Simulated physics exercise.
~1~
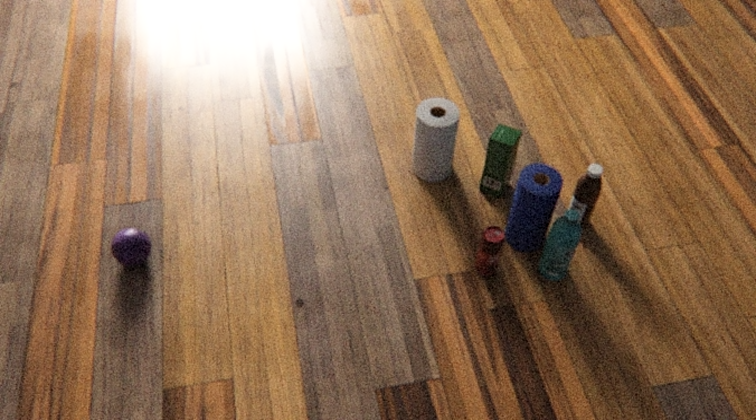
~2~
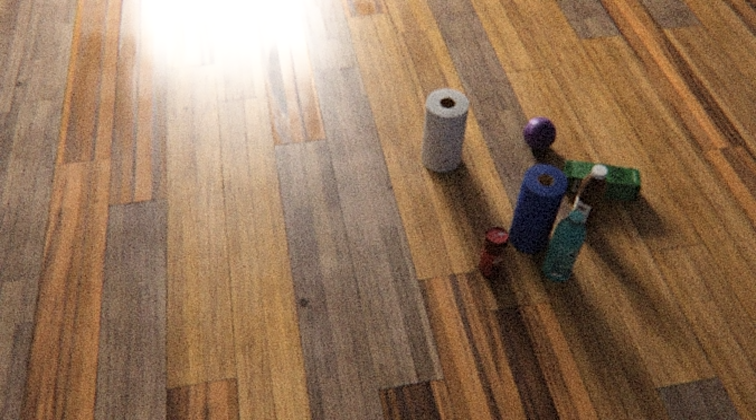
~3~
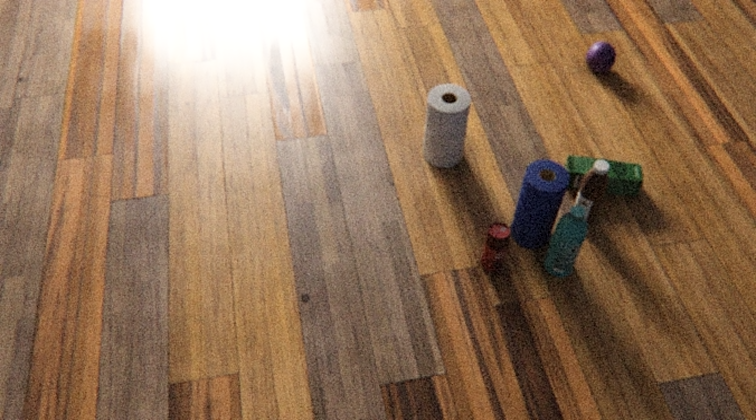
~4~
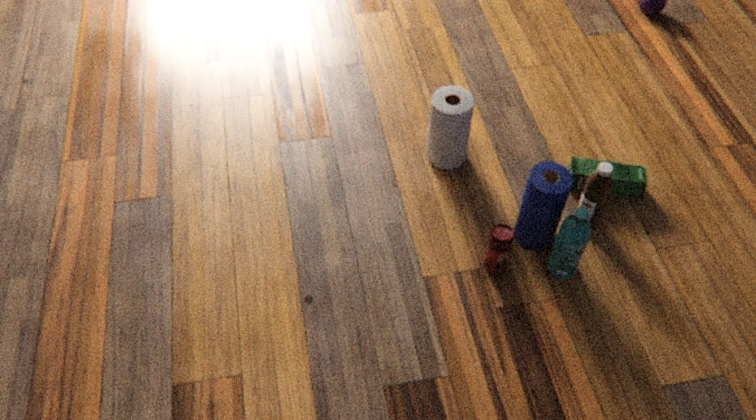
A purple ball rolls across a floor of mixed brown and grey wooden planks, seen from above at an angle, with a bright glare at the top. It starts alone on the left, while a white roll, a green carton, a blue roll, a dark brown bottle, a turquoise bottle and a small red can stand grouped on the right. The ball reaches the group and passes behind the blue roll, and the carton ends up on its side behind the bottles. The white roll shifts slightly but stays upright. The ball rolls on toward the upper right, reaching the top edge, with only the carton toppled.
